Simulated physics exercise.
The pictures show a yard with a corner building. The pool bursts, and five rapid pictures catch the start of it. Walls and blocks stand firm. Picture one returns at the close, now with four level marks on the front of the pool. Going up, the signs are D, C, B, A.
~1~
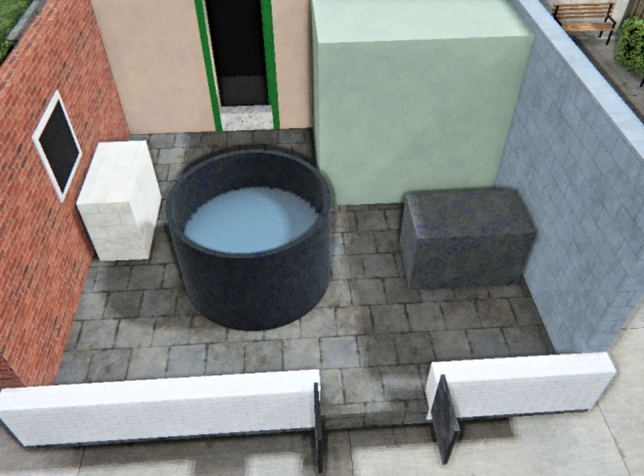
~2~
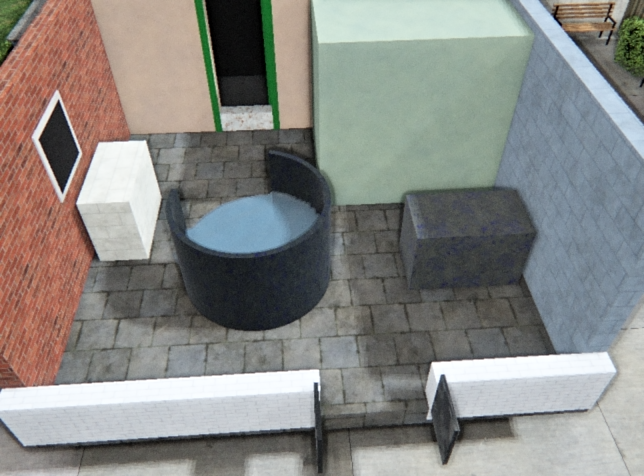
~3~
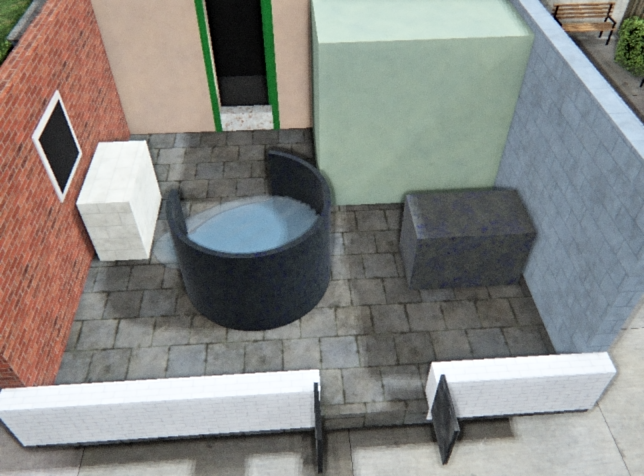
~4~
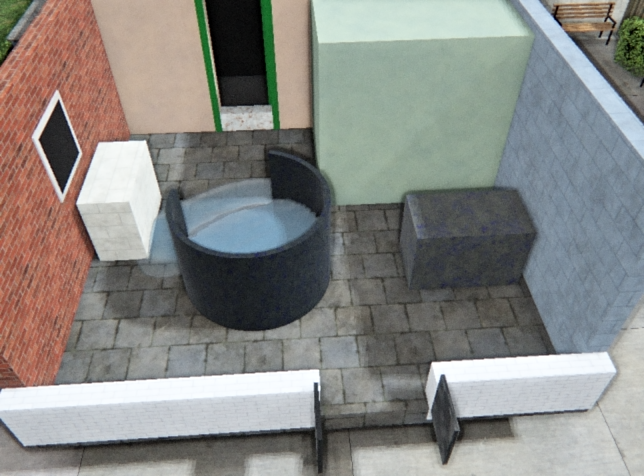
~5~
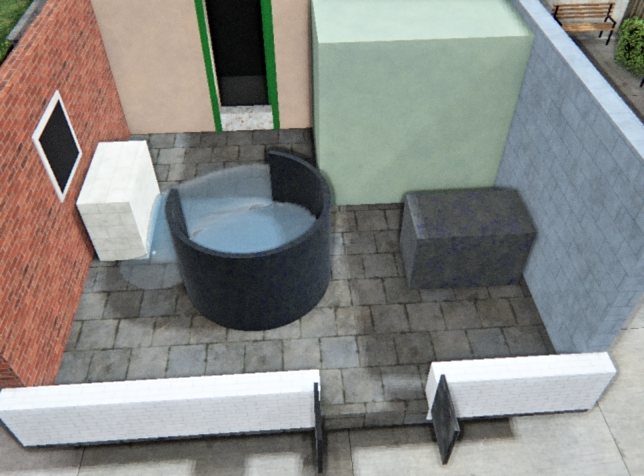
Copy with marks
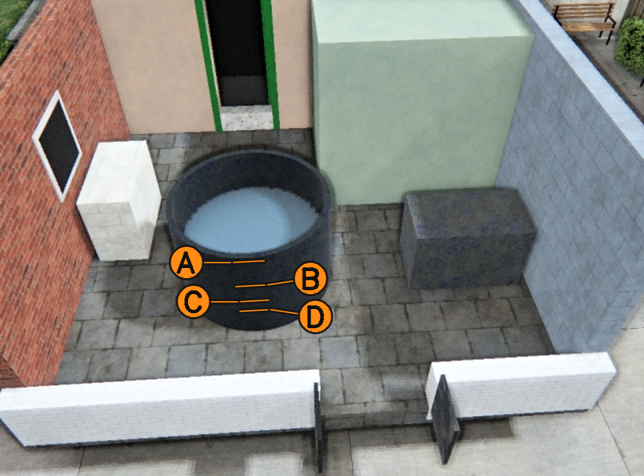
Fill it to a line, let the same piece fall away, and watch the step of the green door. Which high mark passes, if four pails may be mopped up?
The answer is level B.
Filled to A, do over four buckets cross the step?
Yes.
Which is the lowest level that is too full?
Here it is level A.
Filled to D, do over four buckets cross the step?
No, that is safe.
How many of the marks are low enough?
Three of the four.
On the marked copy, A at (247, 261); B at (251, 285); C at (253, 300); D at (254, 310); from the bottom up D, C, B, A.
With A, about 14 bucketfuls get in.
With B, a bucket or two gets in.
With C, nothing gets over.
With D, nothing gets over.
